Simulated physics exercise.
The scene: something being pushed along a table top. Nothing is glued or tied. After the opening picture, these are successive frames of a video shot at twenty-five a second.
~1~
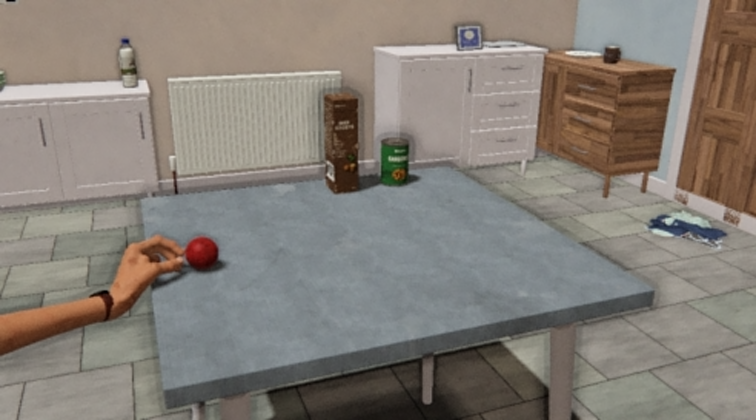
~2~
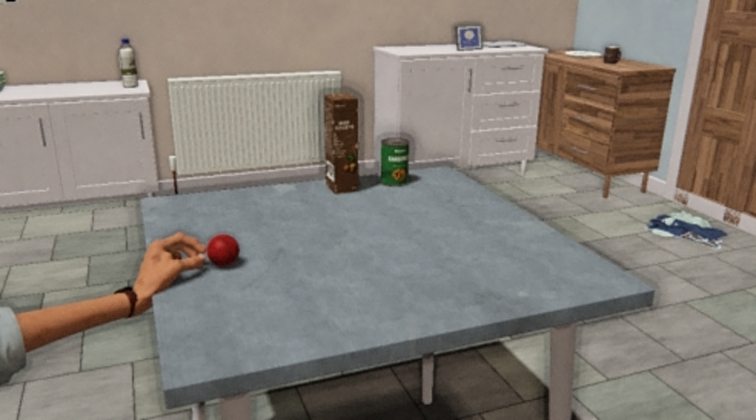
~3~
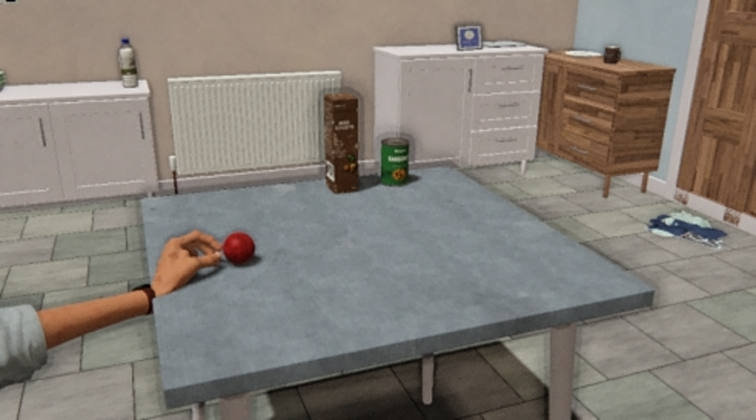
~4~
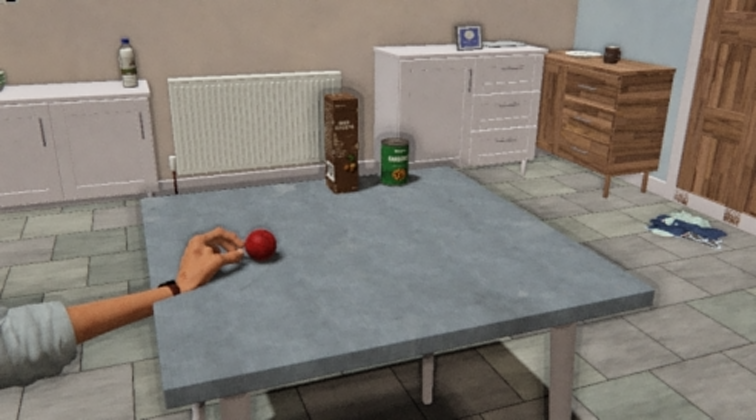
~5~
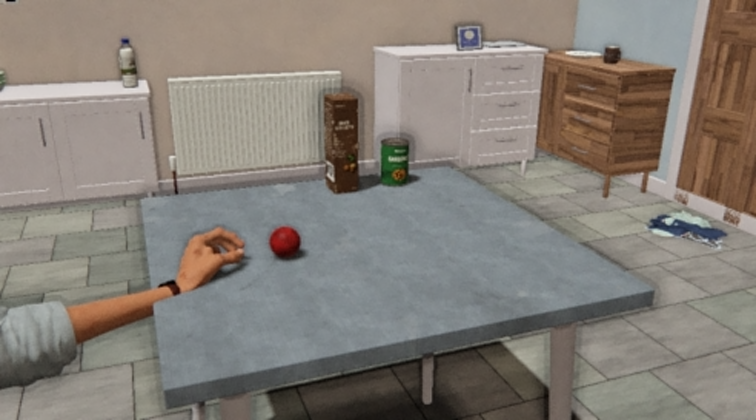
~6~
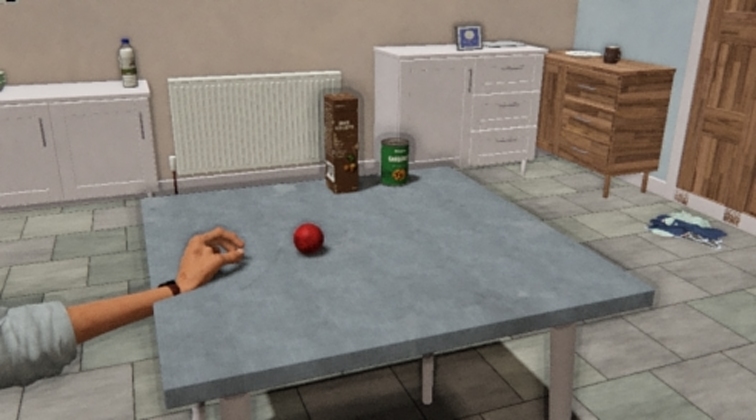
To begin with, a hand reaches in from the left and holds its fingertips against a red ball near the left edge of a grey table. The hand pushes the ball steadily to the right, then stays in place while the ball rolls on rightward, opening a gap between them.
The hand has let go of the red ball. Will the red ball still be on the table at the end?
The red ball drops to the floor.
Then, 0.20 s on from there, red ball shifted well along near (415, 224).
Then, 0.50 s on from there, red ball now off the table.
Then, 0.90 s on from there, things are still on the move.
In the end, off the table, red ball.
